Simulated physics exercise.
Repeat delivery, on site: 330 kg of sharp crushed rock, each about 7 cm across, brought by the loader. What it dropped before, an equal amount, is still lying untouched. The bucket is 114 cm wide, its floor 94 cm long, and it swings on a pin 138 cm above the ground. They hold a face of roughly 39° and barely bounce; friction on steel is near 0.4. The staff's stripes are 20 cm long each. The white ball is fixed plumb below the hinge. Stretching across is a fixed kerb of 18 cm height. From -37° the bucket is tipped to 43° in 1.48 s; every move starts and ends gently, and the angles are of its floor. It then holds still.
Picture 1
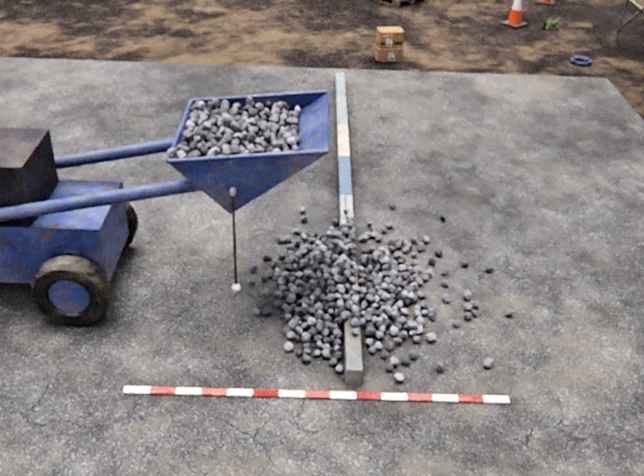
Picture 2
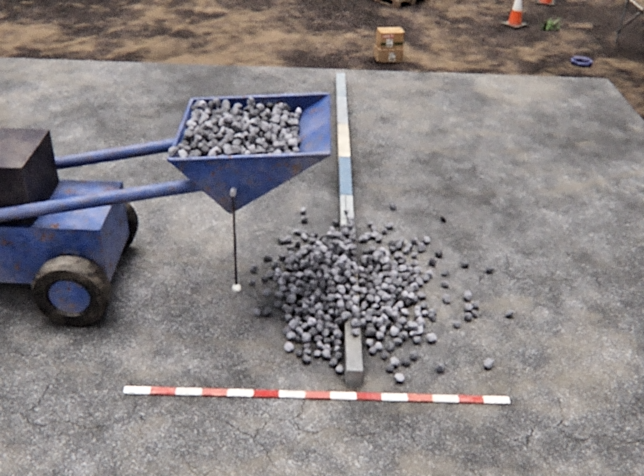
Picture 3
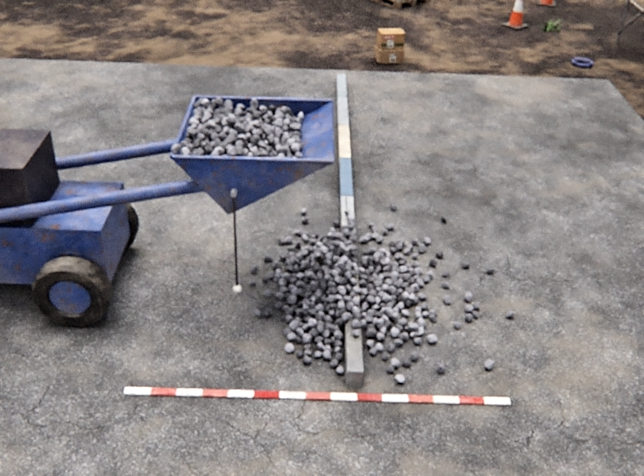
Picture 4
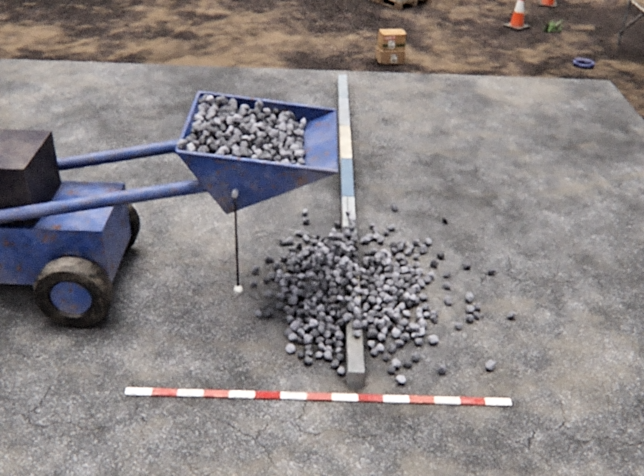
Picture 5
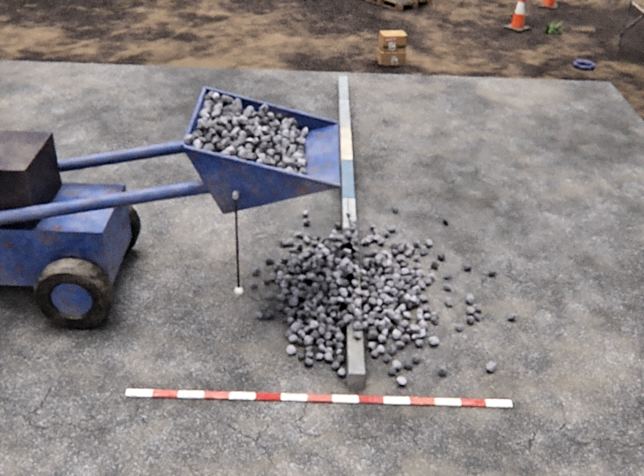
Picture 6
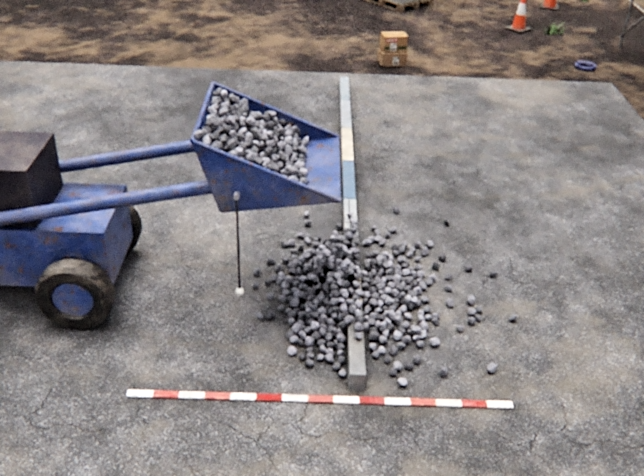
The clip shows a blue loader on the left holding a bucket of grey stones above a scattered pile lying across a kerb; after barely moving, the bucket gradually tilts forward to the right, its stones remaining inside.
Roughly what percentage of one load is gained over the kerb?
Roughly 37 per cent.
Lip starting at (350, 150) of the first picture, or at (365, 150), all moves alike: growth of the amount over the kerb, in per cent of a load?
Roughly 70 and 95 per cent, in that order.
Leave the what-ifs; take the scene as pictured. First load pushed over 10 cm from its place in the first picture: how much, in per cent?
5 %.
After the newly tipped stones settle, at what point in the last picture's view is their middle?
They settle centred around (333, 283).
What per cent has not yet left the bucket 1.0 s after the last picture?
Around 50 in a hundred.
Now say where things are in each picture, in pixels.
The bucket is at -37°, its lip at (329, 151); the top of the load is at (247, 112). The earlier load is highest near (344, 256), 30 cm above ground level, 68 % on this side of the kerb, 32 % over the kerb, in the first picture.
Lip at (331, 154), floor tilted -36°, highest stones at (241, 113), in the second picture.
The bucket is at -31°, its lip at (334, 161); the top of the load is at (215, 108), in the third picture.
Lip at (338, 172), floor tilted -25°, highest stones at (211, 107), in the fourth picture.
The bucket is at -17°, its lip at (340, 186); the top of the load is at (211, 104), in the fifth picture.
The bucket is at -8°, its lip at (341, 201); the top of the load is at (218, 102), in the sixth picture.
Then, 0.5 s after the last picture the floor is at 31°; in per cent of one load, 100 in the bucket, 68 on this side of the kerb, 32 over the kerb; the foremost stones are at (483, 307).
Then, 1.0 s after the last picture the floor is at 43°; in per cent of one load, 48 in the bucket, 120 on this side of the kerb, 32 over the kerb; the foremost stones are at (483, 307).
Then, 1.3 s after the last picture the floor is at 43°; in per cent of one load, 5 in the bucket, 143 on this side of the kerb, 52 over the kerb; the foremost stones are at (483, 307).
Then, 3.9 s after the last picture the floor is at 43°; in per cent of one load, 0 in the bucket, 131 on this side of the kerb, 69 over the kerb; the foremost stones are at (490, 303). Net gain over the kerb, 37.
